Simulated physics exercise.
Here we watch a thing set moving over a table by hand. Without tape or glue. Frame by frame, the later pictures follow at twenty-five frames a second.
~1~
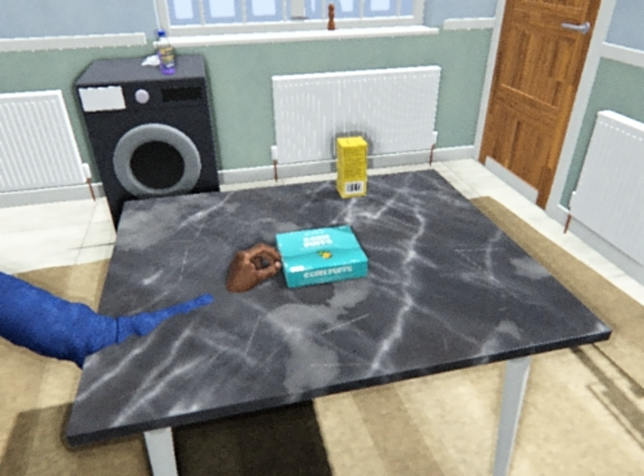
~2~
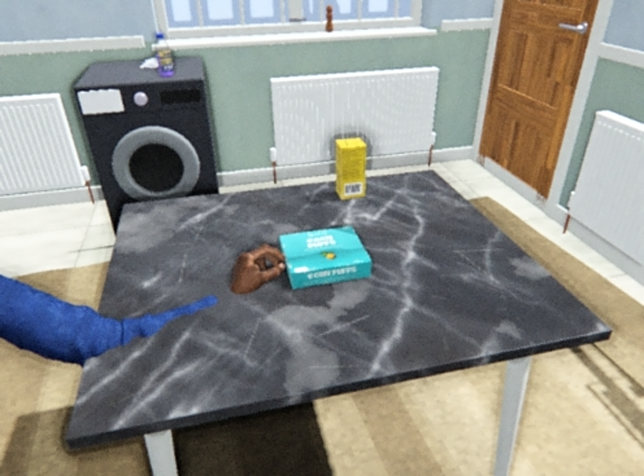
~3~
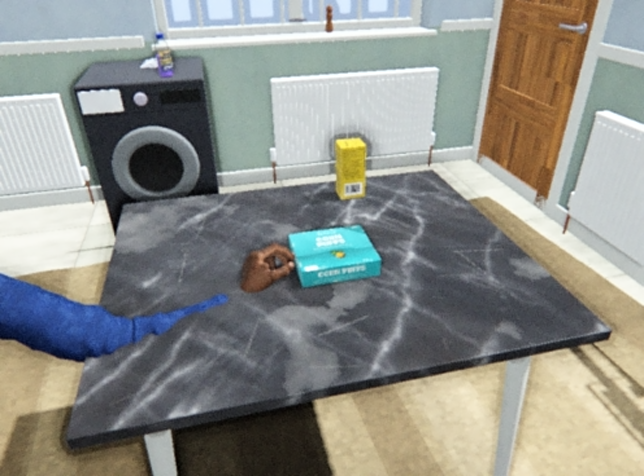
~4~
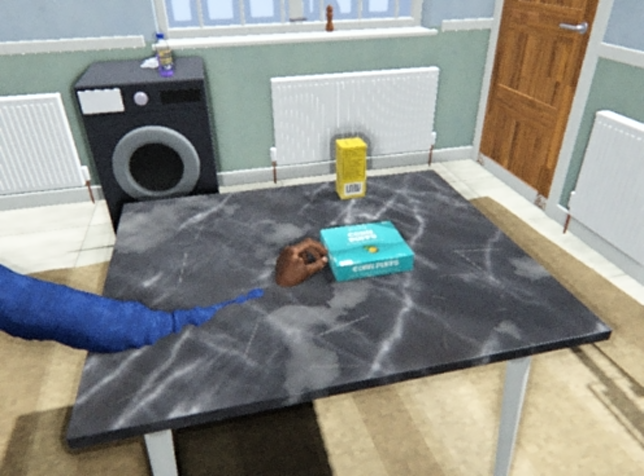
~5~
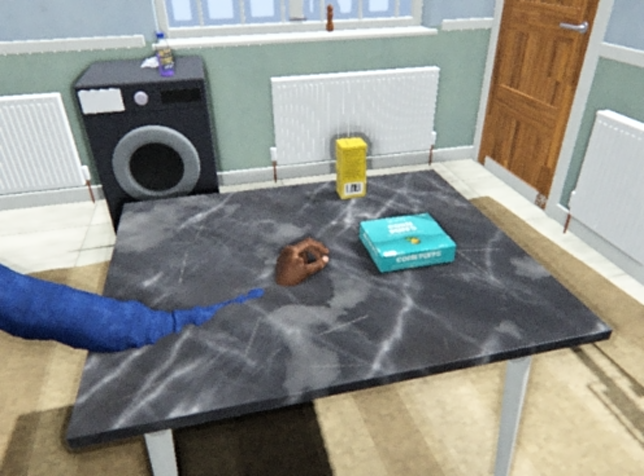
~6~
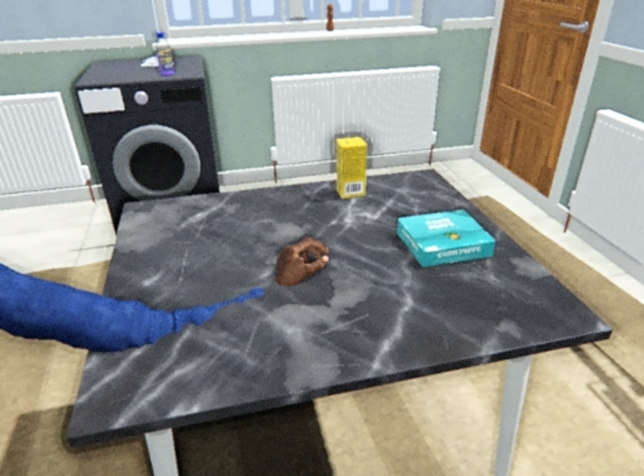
On a dark marble table, a hand pushes a turquoise packet right, and it slides away.
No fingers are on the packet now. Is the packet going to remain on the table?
It will make it off the table.
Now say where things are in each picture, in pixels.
Under the hand; turquoise packet (320, 255), in the first picture.
Under the hand; turquoise packet (324, 256), in the second picture.
Under the hand; turquoise packet (333, 254), in the third picture.
Turquoise packet (365, 249), in the fourth picture.
Turquoise packet (405, 241) moved a little, in the fifth picture.
Turquoise packet (444, 237) moved about its own width, in the sixth picture.
Then, 0.20 s later than the last frame, turquoise packet now off the table.
Then, 0.40 s later than the last frame, things are still on the move.
Then, 0.60 s later than the last frame, as before.
When it is over, off the table, turquoise packet.
